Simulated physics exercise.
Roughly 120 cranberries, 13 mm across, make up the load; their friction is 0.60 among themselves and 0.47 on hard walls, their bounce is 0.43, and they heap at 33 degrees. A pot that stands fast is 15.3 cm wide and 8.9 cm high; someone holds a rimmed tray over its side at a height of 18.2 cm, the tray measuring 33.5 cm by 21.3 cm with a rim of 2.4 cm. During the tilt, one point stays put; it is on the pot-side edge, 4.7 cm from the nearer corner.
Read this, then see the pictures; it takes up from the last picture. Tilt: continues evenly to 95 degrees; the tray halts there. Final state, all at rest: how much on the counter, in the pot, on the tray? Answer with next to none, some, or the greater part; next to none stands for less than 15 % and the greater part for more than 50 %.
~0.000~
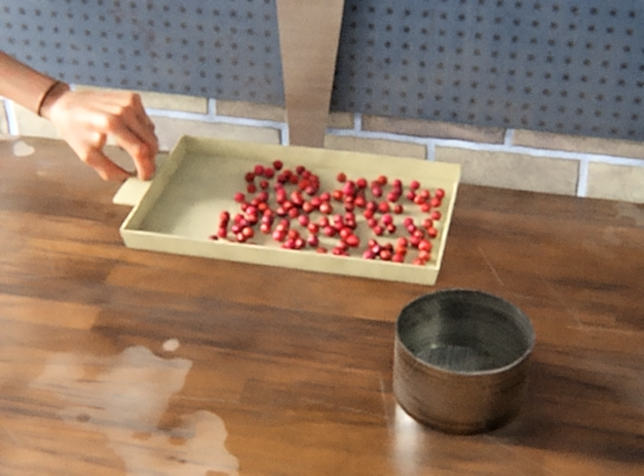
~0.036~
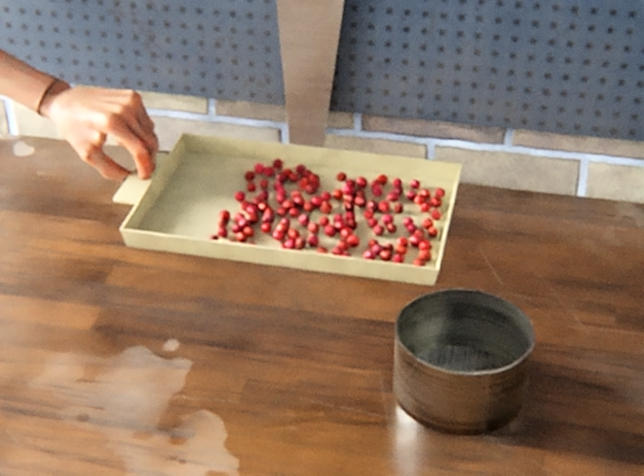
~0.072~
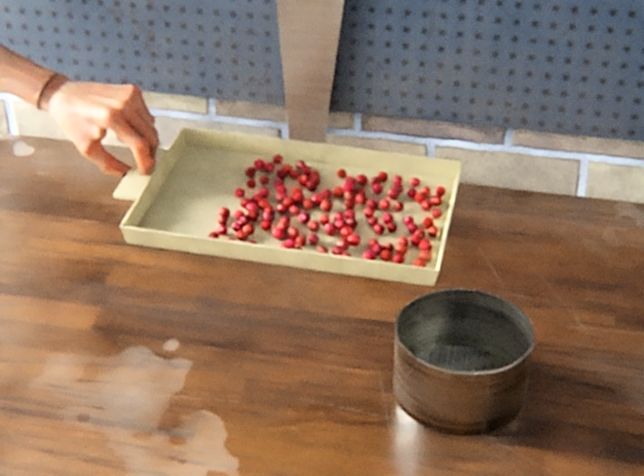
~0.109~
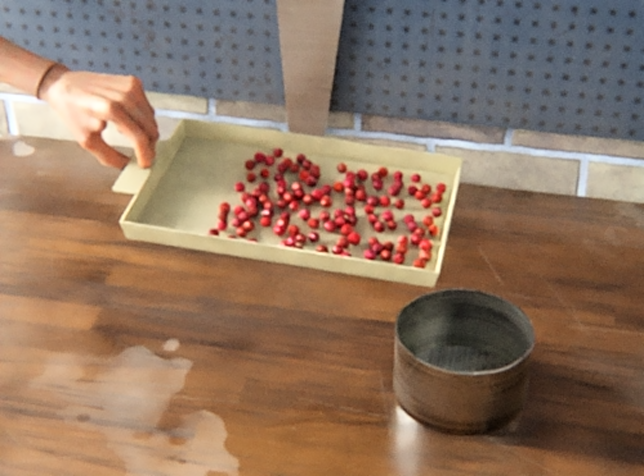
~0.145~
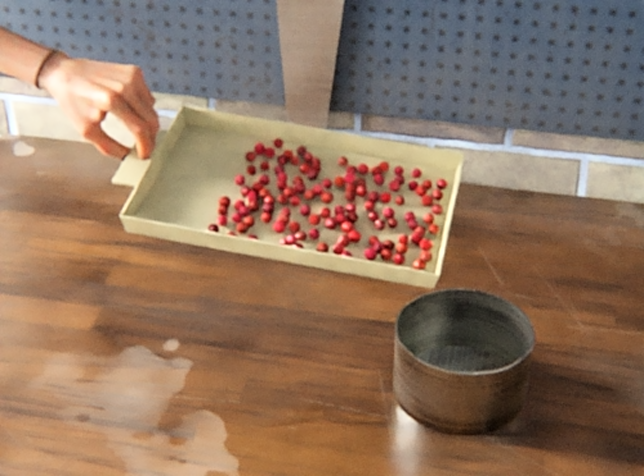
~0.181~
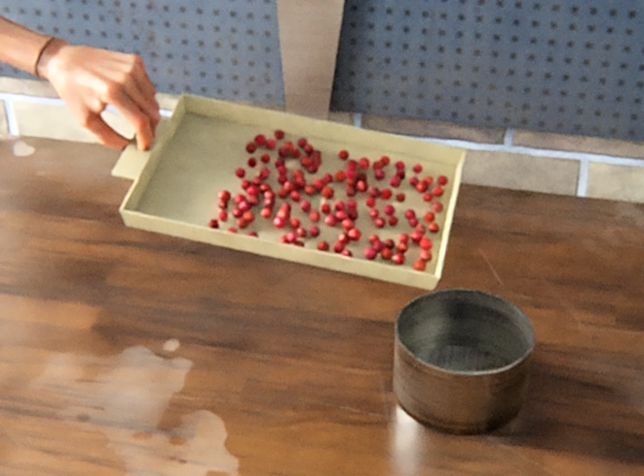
Counter: The greater part; pot: Some; left on the tray: Next to none.
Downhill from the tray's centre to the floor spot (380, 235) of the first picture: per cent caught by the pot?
That would be close to 70 per cent.
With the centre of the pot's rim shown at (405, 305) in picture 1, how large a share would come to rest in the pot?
0 %.
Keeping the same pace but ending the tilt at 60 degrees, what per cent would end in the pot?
Roughly 0 %.
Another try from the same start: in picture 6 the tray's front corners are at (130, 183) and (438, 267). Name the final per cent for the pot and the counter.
Final per cent - pot 55, counter 45.
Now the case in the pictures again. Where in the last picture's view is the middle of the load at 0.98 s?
Approximately (393, 230) in the final picture.
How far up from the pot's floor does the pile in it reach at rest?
I'd say near 2.0 centimetres.
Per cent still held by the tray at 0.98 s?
About 95 per cent.
After 0.66 s, tilt 51 degrees; the tray holds 100 %, the pot 0 %.
Then, at 0.98 s, tilt 78 degrees; the tray holds 95 %, the pot 0 %.
Then, at 1.39 s, tilt 95 degrees; the tray holds 30 %, the pot 10 %.
In the end, at 2.3 s, counter 65 %, pot 35 %, tray 0 %.
